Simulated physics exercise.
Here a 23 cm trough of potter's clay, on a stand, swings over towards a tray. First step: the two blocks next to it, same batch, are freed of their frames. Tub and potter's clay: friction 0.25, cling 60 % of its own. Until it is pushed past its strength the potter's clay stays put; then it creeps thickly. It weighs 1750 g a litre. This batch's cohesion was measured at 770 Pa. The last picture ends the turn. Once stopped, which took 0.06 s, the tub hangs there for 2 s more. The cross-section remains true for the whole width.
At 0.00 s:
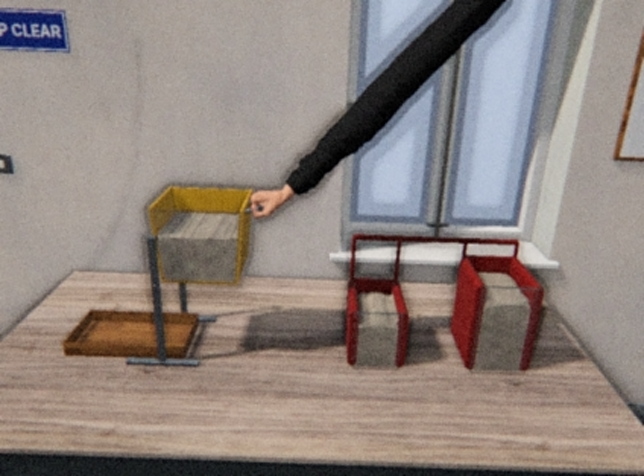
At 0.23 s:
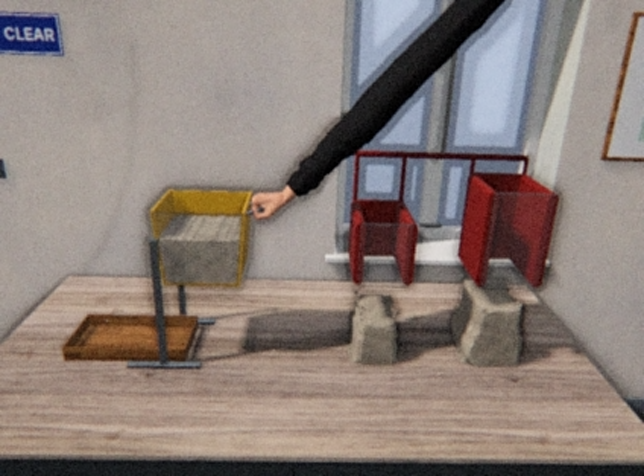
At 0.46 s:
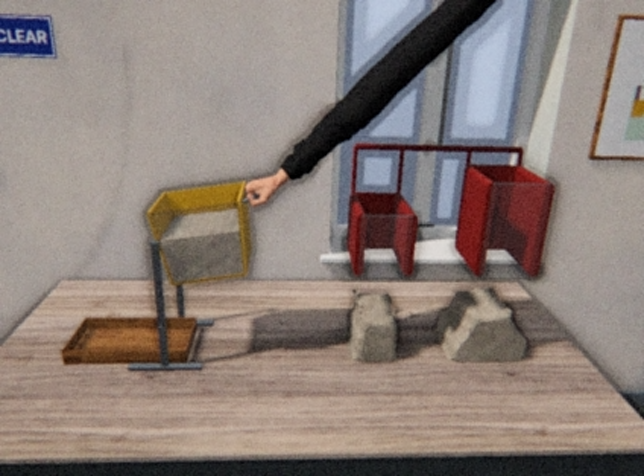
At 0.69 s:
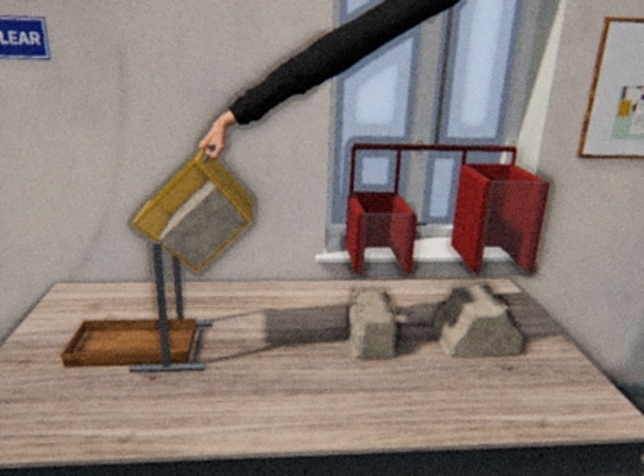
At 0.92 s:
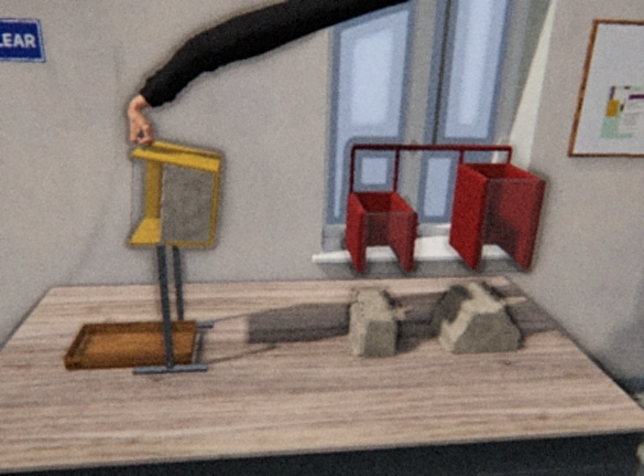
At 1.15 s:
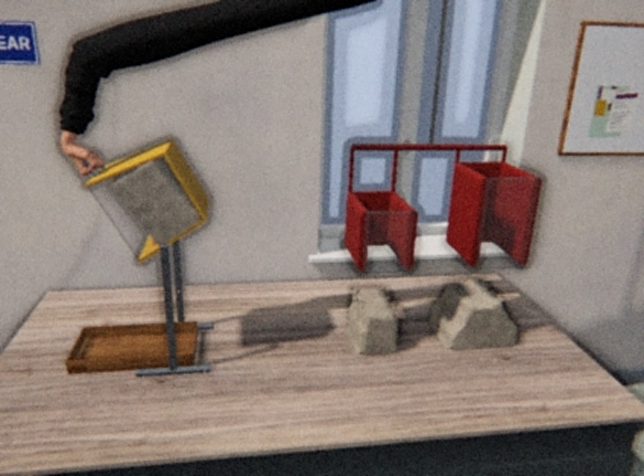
On a wooden table, red moulds lifting off two grey clay blocks, the right one slumping, then a hand tilting a yellow tub leftward.
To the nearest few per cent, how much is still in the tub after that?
About 0 %.
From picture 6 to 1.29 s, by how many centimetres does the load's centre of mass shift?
The shift is near 11 cm.
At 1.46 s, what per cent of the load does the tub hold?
About 12 %.
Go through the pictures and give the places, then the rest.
The first picture shows handle-side rim at (240, 212), tilt 0 degrees; crest of the potter's clay at (182, 237); block heights 17 cm, 26 cm (left to right).
The second picture shows handle-side rim at (242, 214), tilt 0 degrees; crest of the potter's clay at (184, 239); block heights 17 cm, 23 cm (left to right).
The third picture shows handle-side rim at (237, 202), tilt 9 degrees; crest of the potter's clay at (235, 231); block heights 17 cm, 19 cm (left to right).
The fourth picture shows handle-side rim at (195, 163), tilt 45 degrees; crest of the potter's clay at (213, 189); block heights 17 cm, 18 cm (left to right).
The fifth picture shows handle-side rim at (132, 157), tilt 84 degrees; crest of the potter's clay at (165, 166); block heights 17 cm, 18 cm (left to right).
The sixth picture shows handle-side rim at (88, 187), tilt 117 degrees; crest of the potter's clay at (150, 163); block heights 17 cm, 18 cm (left to right).
After 1.29 s, the tub is at 118 degrees and holds 74 %.
After 1.46 s, the tub is at 118 degrees and holds 13 %.
After 1.63 s, the tub is at 118 degrees and holds 0 %.
After 1.80 s, the tub is at 118 degrees and holds 0 %.
After 3.15 s, the tub is at 118 degrees and holds 0 %.
